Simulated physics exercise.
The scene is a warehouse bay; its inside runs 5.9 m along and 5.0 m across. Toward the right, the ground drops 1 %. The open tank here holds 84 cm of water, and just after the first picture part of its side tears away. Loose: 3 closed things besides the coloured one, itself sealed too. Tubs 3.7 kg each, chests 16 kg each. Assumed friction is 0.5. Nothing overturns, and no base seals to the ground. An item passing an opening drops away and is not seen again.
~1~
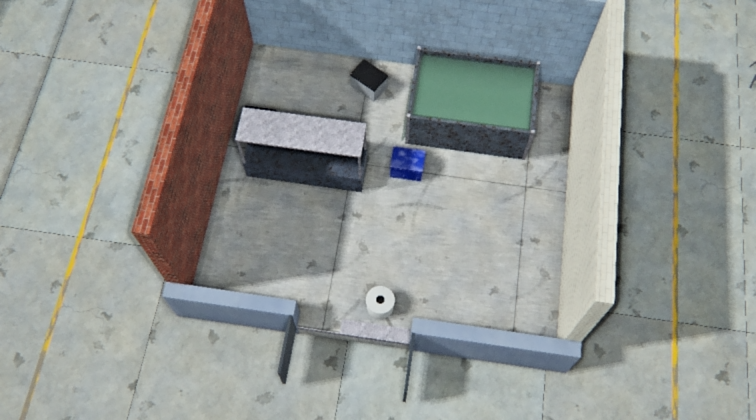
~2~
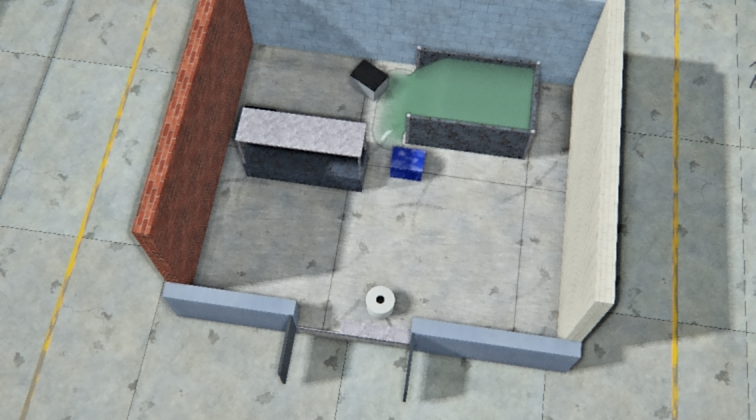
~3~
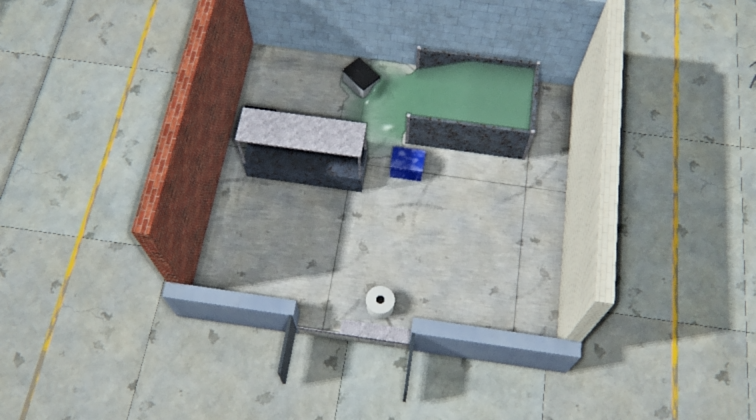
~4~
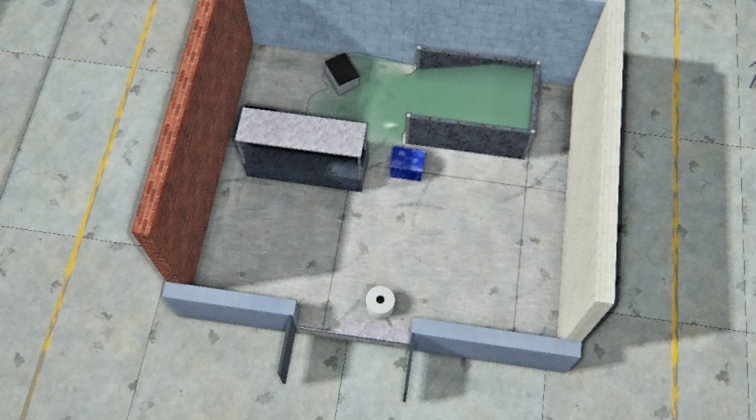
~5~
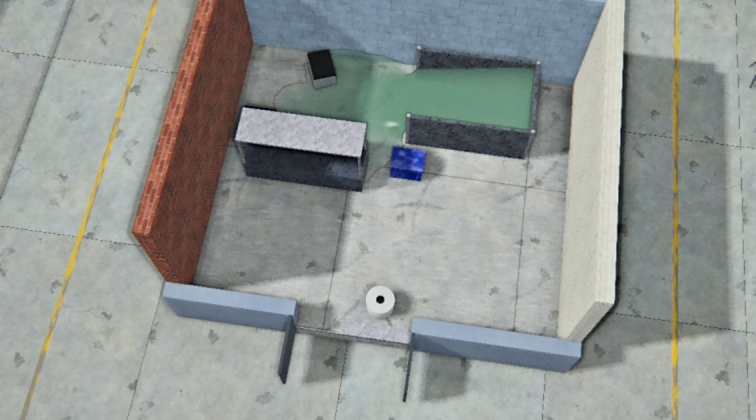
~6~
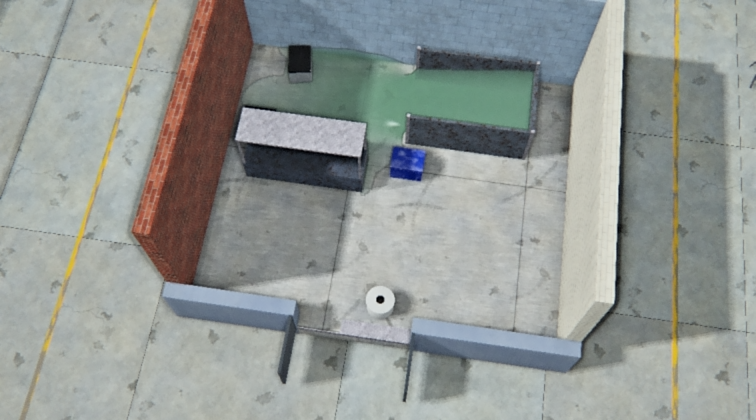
Green water pours leftward from the open tank and pushes a dark box along the wall.
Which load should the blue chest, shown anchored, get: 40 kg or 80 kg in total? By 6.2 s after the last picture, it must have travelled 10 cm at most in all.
It passes only at the high setting.
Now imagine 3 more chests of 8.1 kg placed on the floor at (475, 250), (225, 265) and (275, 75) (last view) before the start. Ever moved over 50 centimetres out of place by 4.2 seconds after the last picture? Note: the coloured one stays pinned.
Within the mark, beyond the mark, beyond the mark.
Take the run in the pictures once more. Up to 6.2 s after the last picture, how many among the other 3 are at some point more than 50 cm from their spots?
I count 2 of them.
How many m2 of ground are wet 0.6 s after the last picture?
Some 10.0 m2.
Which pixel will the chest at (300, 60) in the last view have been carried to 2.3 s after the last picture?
Near (269, 79).
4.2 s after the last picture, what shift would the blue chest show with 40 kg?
Roughly 50 cm.
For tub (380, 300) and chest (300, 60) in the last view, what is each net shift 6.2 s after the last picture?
Log: Item 1 = 250 cm; item 2 = 120 cm.
Then, 0.6 s after the last picture the blue chest would be 0 cm from its start with 40 kg and 0 cm from its start with 80 kg; 0 cm of water round it then.
Then, 2.3 s after the last picture the blue chest would be 0 cm from its start with 40 kg and 0 cm from its start with 80 kg; 0 cm of water round it then.
Then, 4.2 s after the last picture the blue chest would be 50 cm from its start with 40 kg and 0 cm from its start with 80 kg; 8 cm of water round it then.
Then, 6.2 s after the last picture the blue chest would be 52 cm from its start with 40 kg and 0 cm from its start with 80 kg; 6 cm of water round it then.
